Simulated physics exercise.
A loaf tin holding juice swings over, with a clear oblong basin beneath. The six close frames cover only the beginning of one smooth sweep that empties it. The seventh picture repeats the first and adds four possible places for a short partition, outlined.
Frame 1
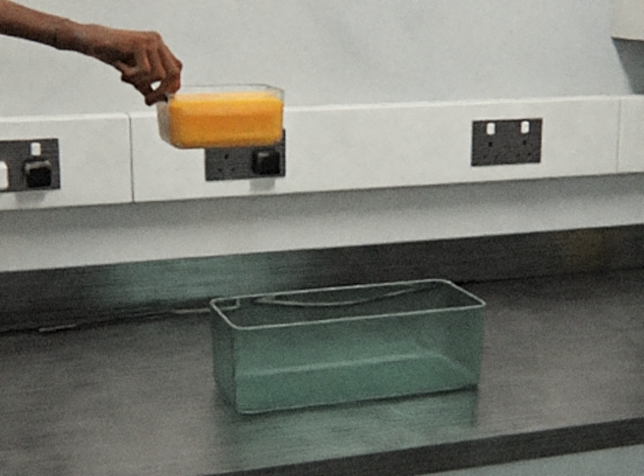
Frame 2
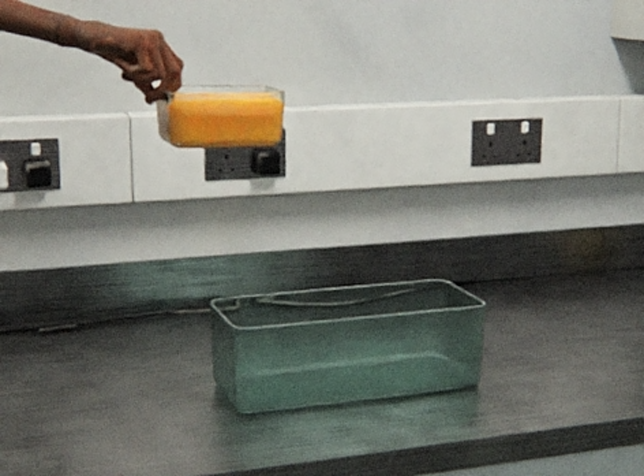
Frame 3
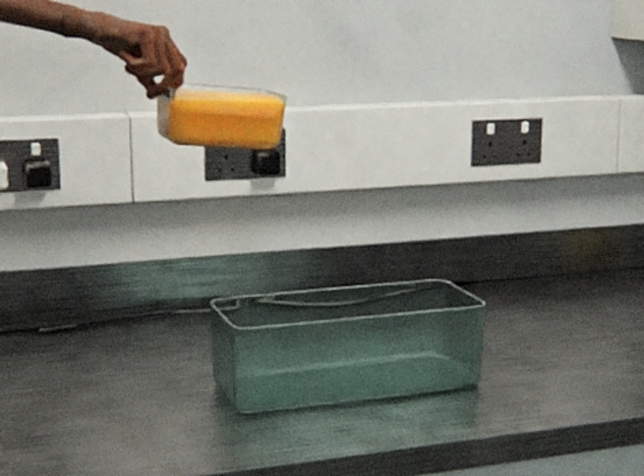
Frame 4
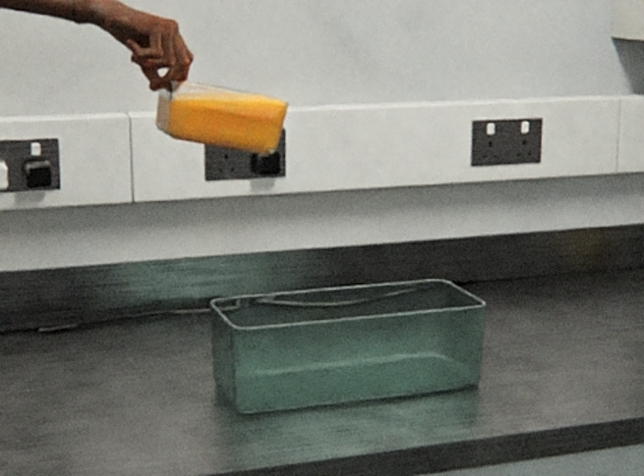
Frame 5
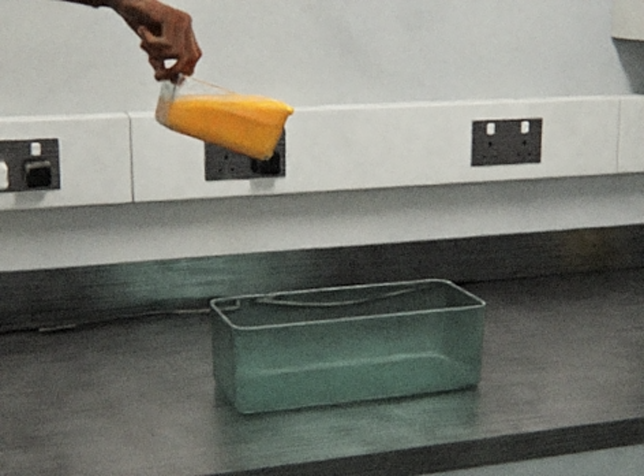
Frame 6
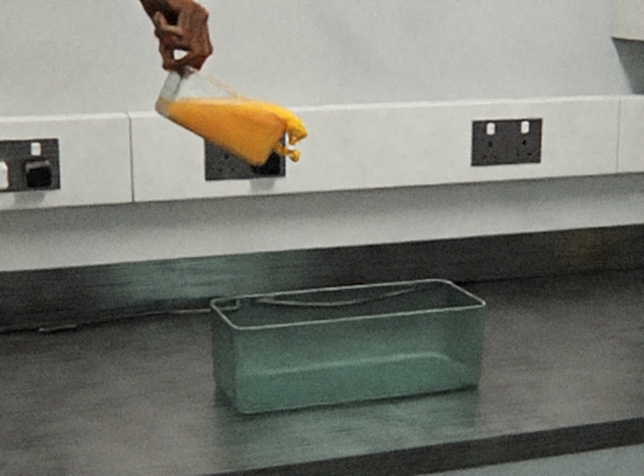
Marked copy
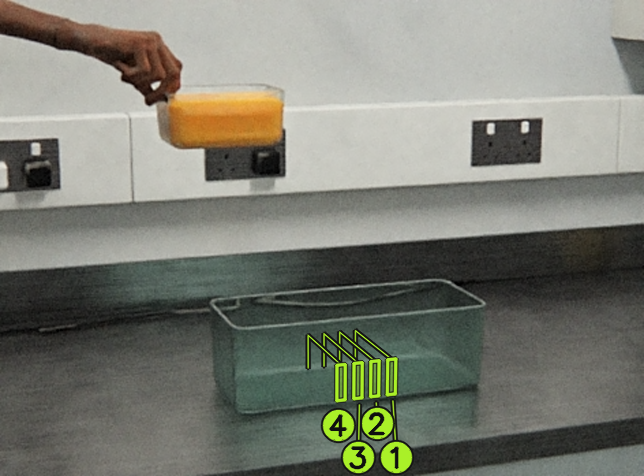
At the start, a hand holds a small clear container of orange juice level above an empty, clear oblong basin on a dark counter. The hand gradually tilts the container down to the right, and the juice slants toward the lower end. Juice then slips over the lip in a short, lumpy strand.
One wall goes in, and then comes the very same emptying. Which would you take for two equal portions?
Position 2.
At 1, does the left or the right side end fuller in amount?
The left one.
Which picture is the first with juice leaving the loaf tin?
In picture 5.
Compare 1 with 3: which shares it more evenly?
It is 3.
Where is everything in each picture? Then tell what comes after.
In the first picture, upright, lip at (274, 87); basin from (234, 413) to (479, 384); nothing has left yet.
In the second picture, upright, lip at (274, 89); nothing has left yet.
In the third picture, tipped about 5°, lip at (276, 92); nothing has left yet.
In the fourth picture, tipped about 12°, lip at (278, 99); nothing has left yet.
In the fifth picture, tipped about 20°, lip at (279, 108); juice is over the lip, down to (283, 111).
In the sixth picture, tipped about 30°, lip at (279, 119); juice is over the lip, down to (288, 157).
On the marked copy, 1 at (392, 400); 2 at (376, 402); 3 at (359, 404); 4 at (342, 406).
For position 1, about 83 % ends left of the wall and 8 % right of it; 10 % is lost outside.
For position 2, about 49 % ends left of the wall and 42 % right of it; 10 % is lost outside.
For position 3, about 32 % ends left of the wall and 59 % right of it; 9 % is lost outside.
For position 4, about 24 % ends left of the wall and 67 % right of it; 9 % is lost outside.
